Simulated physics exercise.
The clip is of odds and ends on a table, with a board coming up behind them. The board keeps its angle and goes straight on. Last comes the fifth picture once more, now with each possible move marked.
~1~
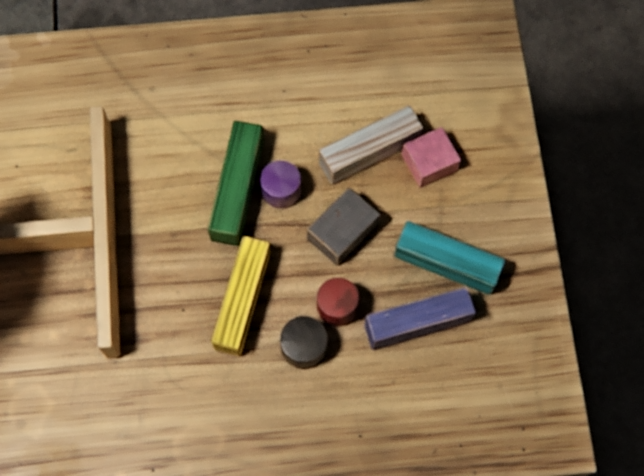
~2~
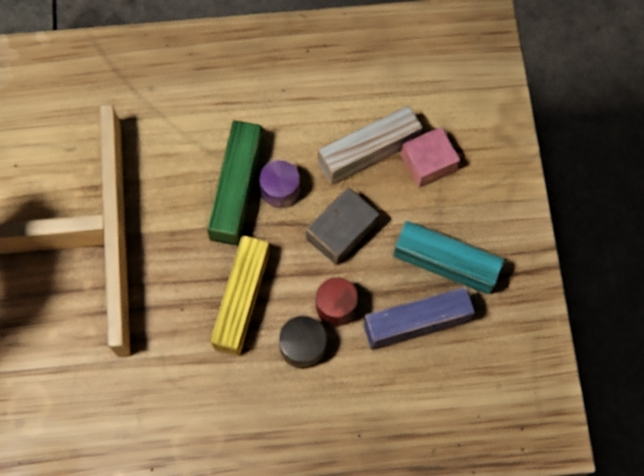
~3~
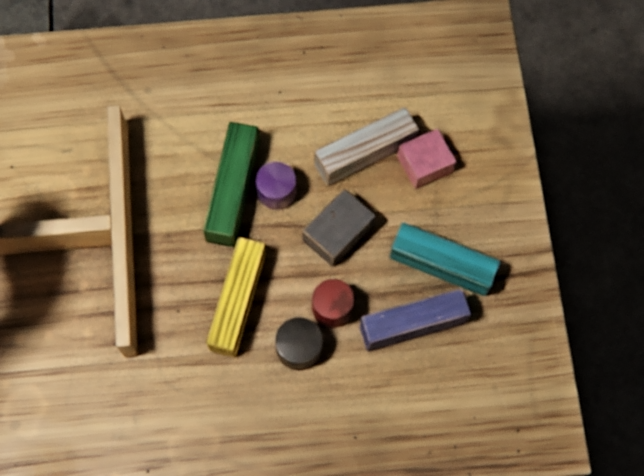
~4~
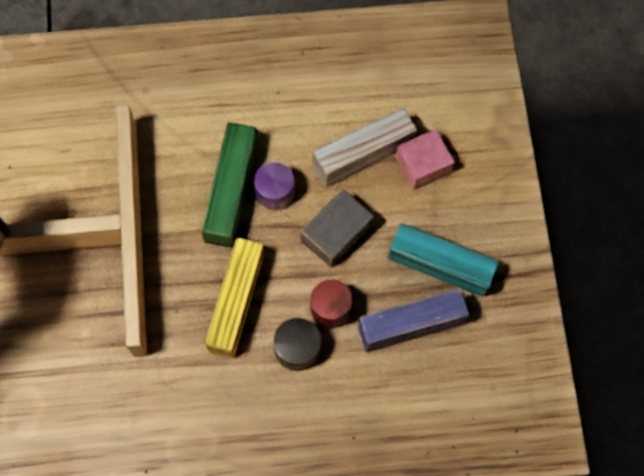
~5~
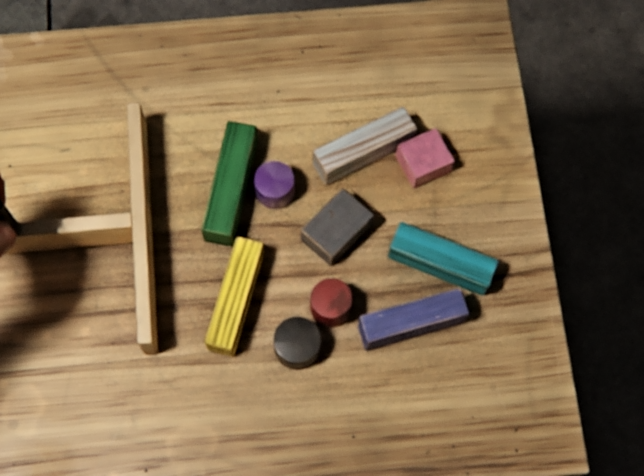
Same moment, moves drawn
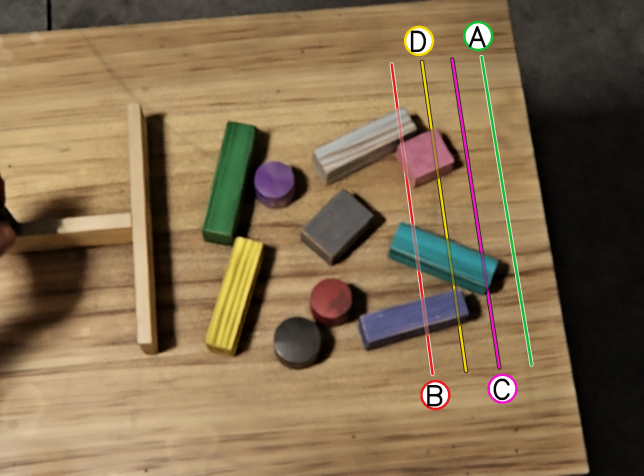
A wooden T-shaped board slides steadily rightward across the left side of a pale wooden table seen from above, narrowing the gap to the blocks, while a dark hand edges into view on its handle. Green and yellow sticks lie nearest it, with purple, red and black discs, a grey block, a whitish stick, a pink block, and turquoise and blue bars further right. These pieces stay in place relative to the table, and the view shifts very slightly.
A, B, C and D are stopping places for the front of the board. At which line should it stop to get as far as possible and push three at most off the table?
No fourth one falls up to C.
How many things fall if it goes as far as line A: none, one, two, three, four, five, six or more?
By then, six or more.
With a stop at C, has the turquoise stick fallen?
Yes.
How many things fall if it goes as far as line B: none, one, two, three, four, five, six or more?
In all, none.
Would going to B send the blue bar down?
No.
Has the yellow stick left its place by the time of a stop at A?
Yes.
On the copy, A at (505, 203); B at (411, 212); C at (475, 206); D at (443, 209).
On C. First, board (260, 208); black tin (332, 342); white stick (373, 144).
Then, board (381, 197); turquoise stick (499, 258); blue bar (494, 310).
Finally, board (475, 189); turquoise stick over the edge; pink block over the edge; two fallen.
By contrast, A drops six; B is within the limit but short; D is within the limit but short.
